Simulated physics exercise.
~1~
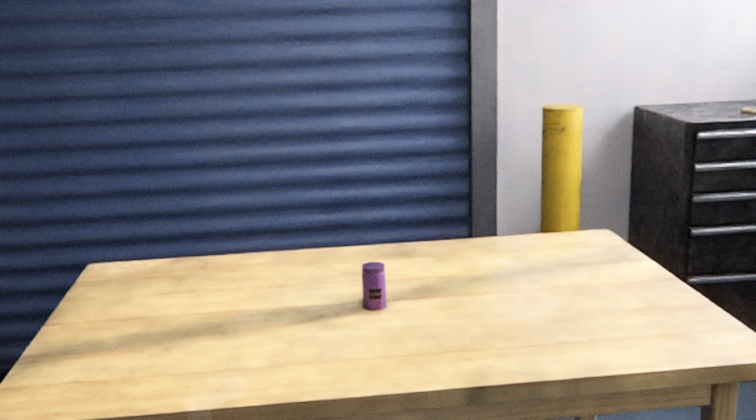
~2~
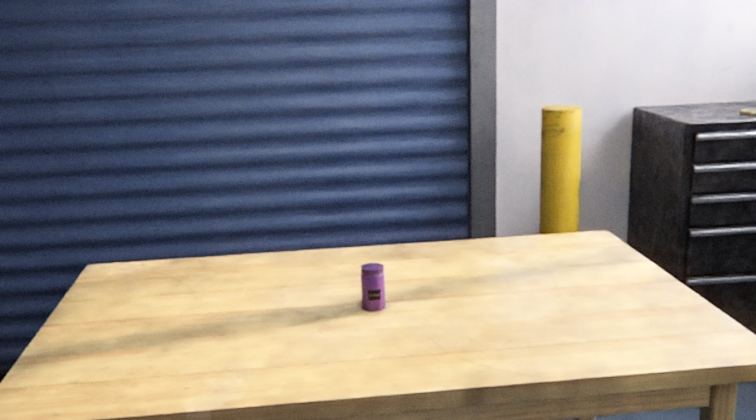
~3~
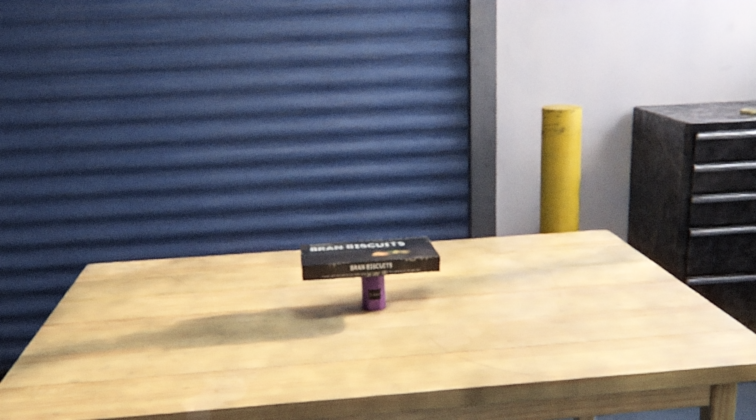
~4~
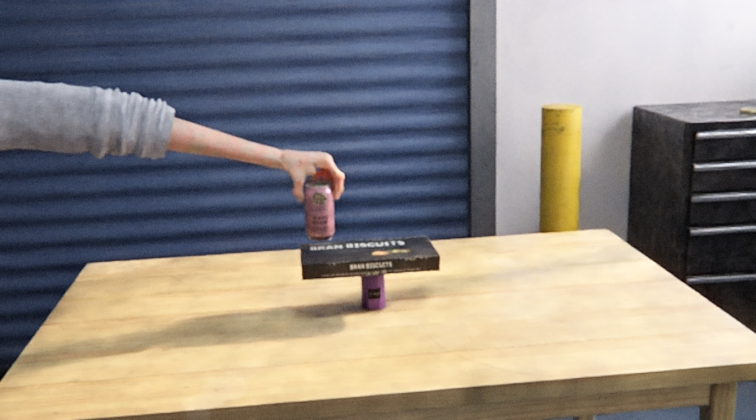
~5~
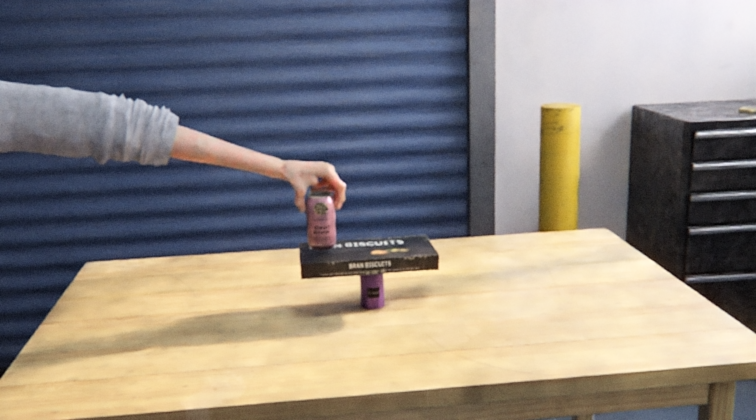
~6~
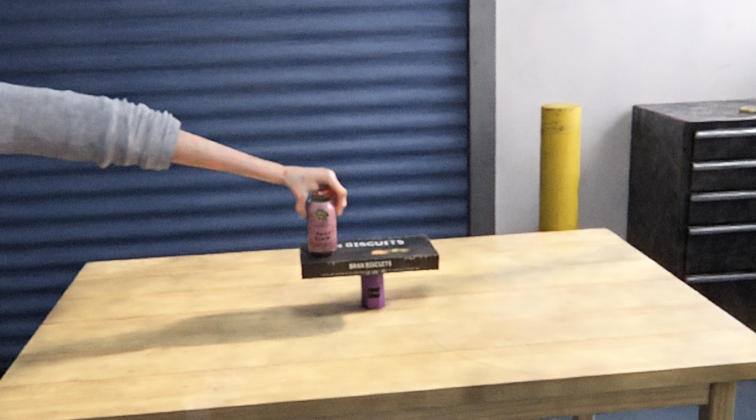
The video shows a small purple container standing on a wooden table, then a black packet of bran biscuits resting flat across its top. A hand reaches in from the left and lowers a pink can onto the packet's left end, keeping hold of it.
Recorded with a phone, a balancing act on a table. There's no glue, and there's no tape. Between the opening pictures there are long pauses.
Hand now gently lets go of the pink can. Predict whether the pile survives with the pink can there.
It does not survive.
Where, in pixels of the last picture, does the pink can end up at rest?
It finishes at about (269, 292).
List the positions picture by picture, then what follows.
In the first picture, the last thing is not in view yet.
In the second picture, the last thing is not in view yet.
In the third picture, the last thing is not in view yet; black packet (368, 258).
The fourth picture shows coming down; pink can (320, 211); black packet (368, 257).
The fifth picture shows coming down; pink can (321, 221); black packet (367, 256).
The sixth picture shows set down, still held; pink can (322, 227); black packet (367, 256).
Then, 0.40 s after the last picture, pink can now fallen; black packet tipped 50° from how it was.
Then, 0.60 s after the last picture, black packet tipped 36° from how it was.
At rest, fallen, black packet and pink can; purple shaker in place. Seen from the same camera at the end, pink can near (269, 292). The stack gives way.
